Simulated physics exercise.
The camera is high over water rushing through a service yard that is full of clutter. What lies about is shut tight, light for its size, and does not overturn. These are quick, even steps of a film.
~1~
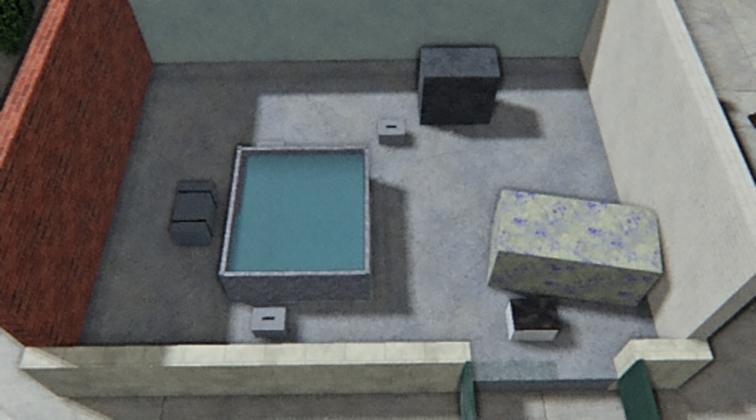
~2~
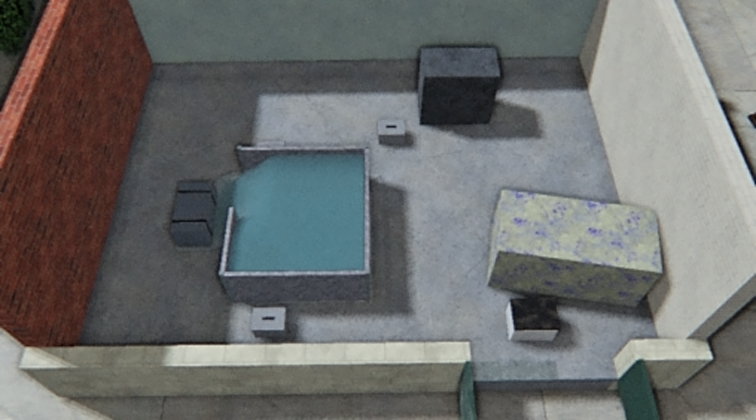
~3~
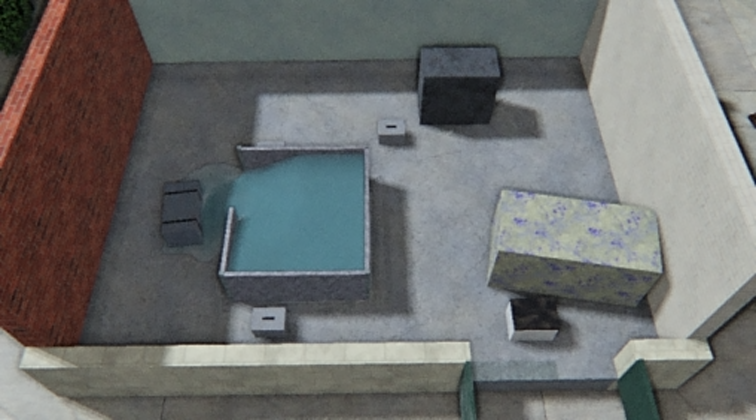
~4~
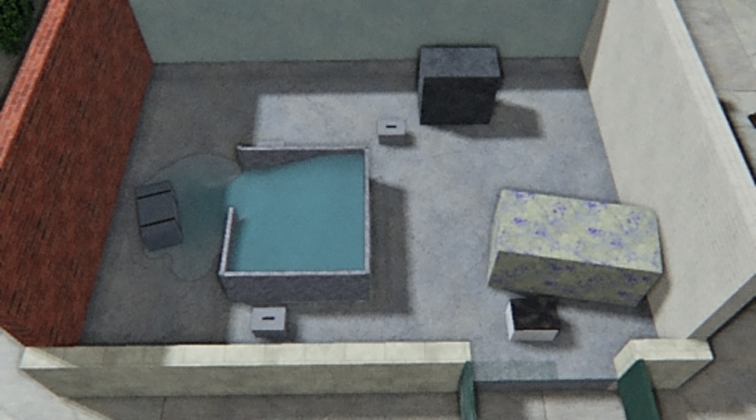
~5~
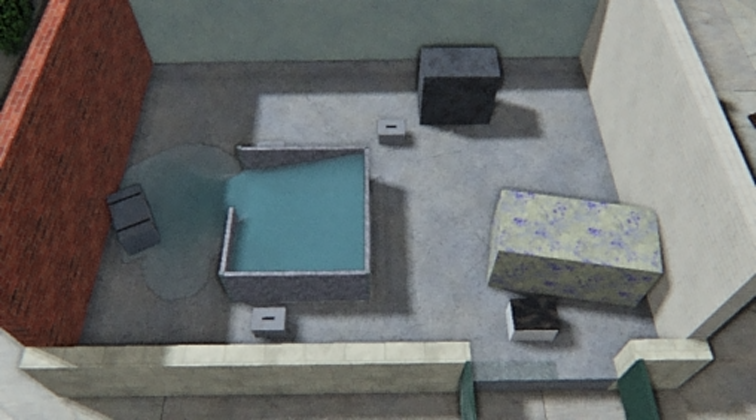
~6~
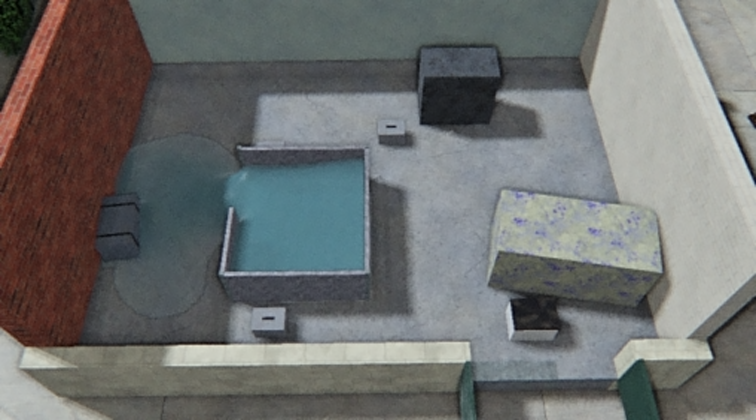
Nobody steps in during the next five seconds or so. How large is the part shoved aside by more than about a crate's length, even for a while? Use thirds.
That comes to from one to two thirds.
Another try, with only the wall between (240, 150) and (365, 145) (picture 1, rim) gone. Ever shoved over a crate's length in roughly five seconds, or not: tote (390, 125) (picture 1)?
For that one: Yes.
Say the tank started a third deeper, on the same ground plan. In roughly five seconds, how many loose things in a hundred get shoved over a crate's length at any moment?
Some 80 per cent.
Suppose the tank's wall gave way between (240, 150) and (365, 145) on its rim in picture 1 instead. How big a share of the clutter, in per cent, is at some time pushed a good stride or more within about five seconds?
About 40 per cent.
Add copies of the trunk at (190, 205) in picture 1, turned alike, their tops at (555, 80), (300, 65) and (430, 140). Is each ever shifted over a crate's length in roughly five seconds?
As listed: Never so far, pushed that far, not that far.
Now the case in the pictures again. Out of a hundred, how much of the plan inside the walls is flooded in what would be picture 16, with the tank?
Roughly 30 per cent.
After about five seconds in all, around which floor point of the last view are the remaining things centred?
Roughly at (424, 253).
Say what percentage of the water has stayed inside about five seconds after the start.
About 100 per cent.
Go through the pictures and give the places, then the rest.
The first picture shows a trunk at (192, 206), on the bottom; a tote at (270, 149), on the bottom; 0 of 5 have shifted.
The second picture shows a trunk at (192, 206), on the bottom; a tote at (270, 149) rests on the ground; 0 of 5 have shifted.
The third picture shows a trunk at (181, 207), on the bottom, close to its start; a tote at (270, 149) rests on the ground; 1 of 5 have shifted.
The fourth picture shows a trunk at (156, 208), on the bottom, a stride from its start; a tote at (270, 149), on the bottom; 1 of 5 have shifted.
The fifth picture shows a trunk at (130, 212) rests on the ground, a stride from its start; a tote at (270, 149) rests on the ground; 1 of 5 have shifted.
The sixth picture shows a trunk at (116, 220) rests on the ground, a stride from its start; a tote at (270, 149) rests on the ground; 1 of 5 have shifted.
A moment on, 1 of 5 are well off their spots; 0 afloat.
Next, 1 of 5 are well off their spots; 0 afloat.
Later, 2 of 5 are well off their spots; 1 afloat.
In the end, 2 of 5 are well off their spots, and 2 have been at some point; 1 afloat.
